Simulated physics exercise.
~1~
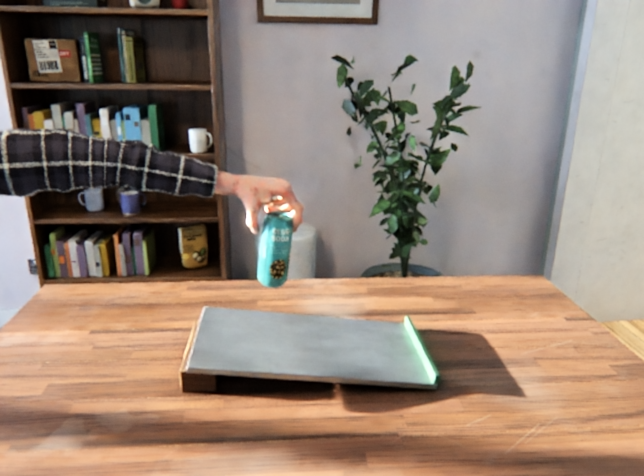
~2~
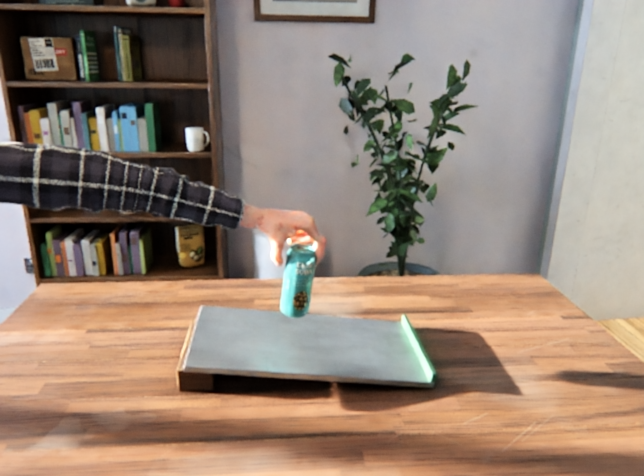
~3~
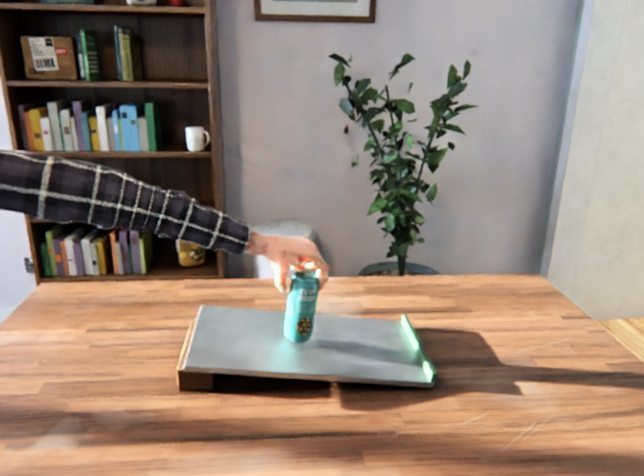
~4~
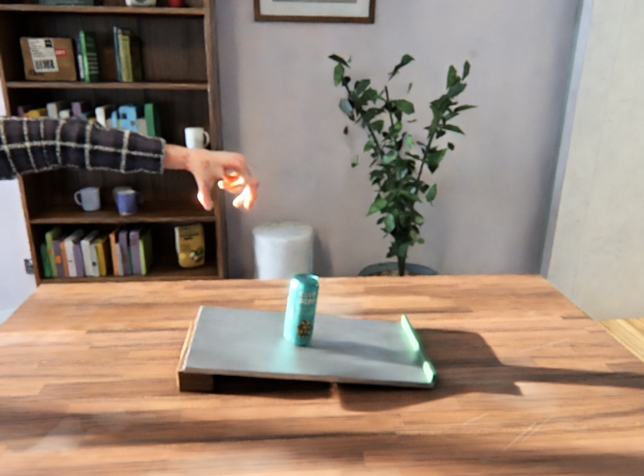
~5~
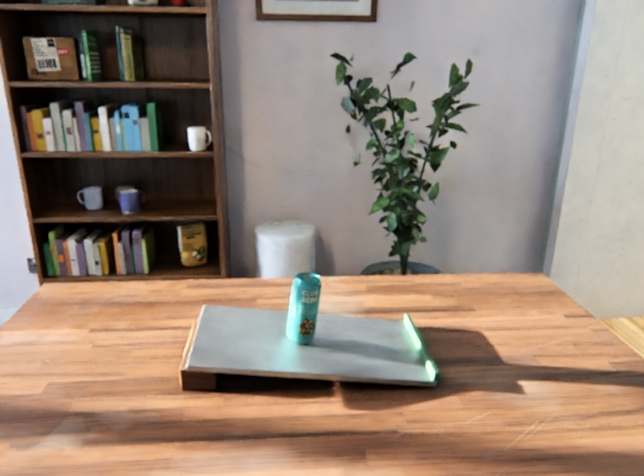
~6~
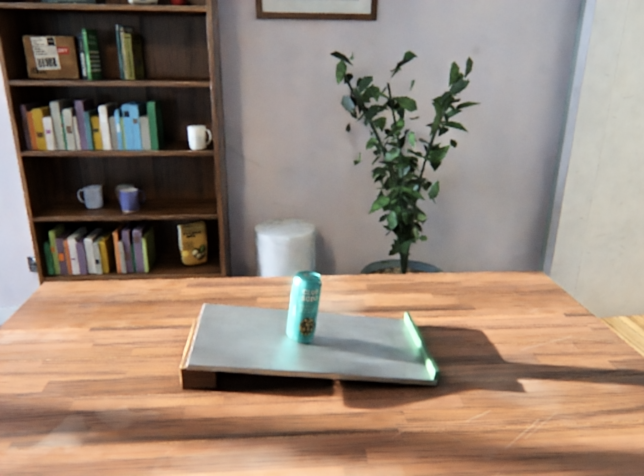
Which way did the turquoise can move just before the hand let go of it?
It moved down, lowered by the hand until it stood on the sloping board.
A turquoise can, held by a hand in a plaid sleeve, moved right and down onto a gently sloping grey board on a wooden table. The hand let go and drew back out of view, and the can stayed standing upright where it was.
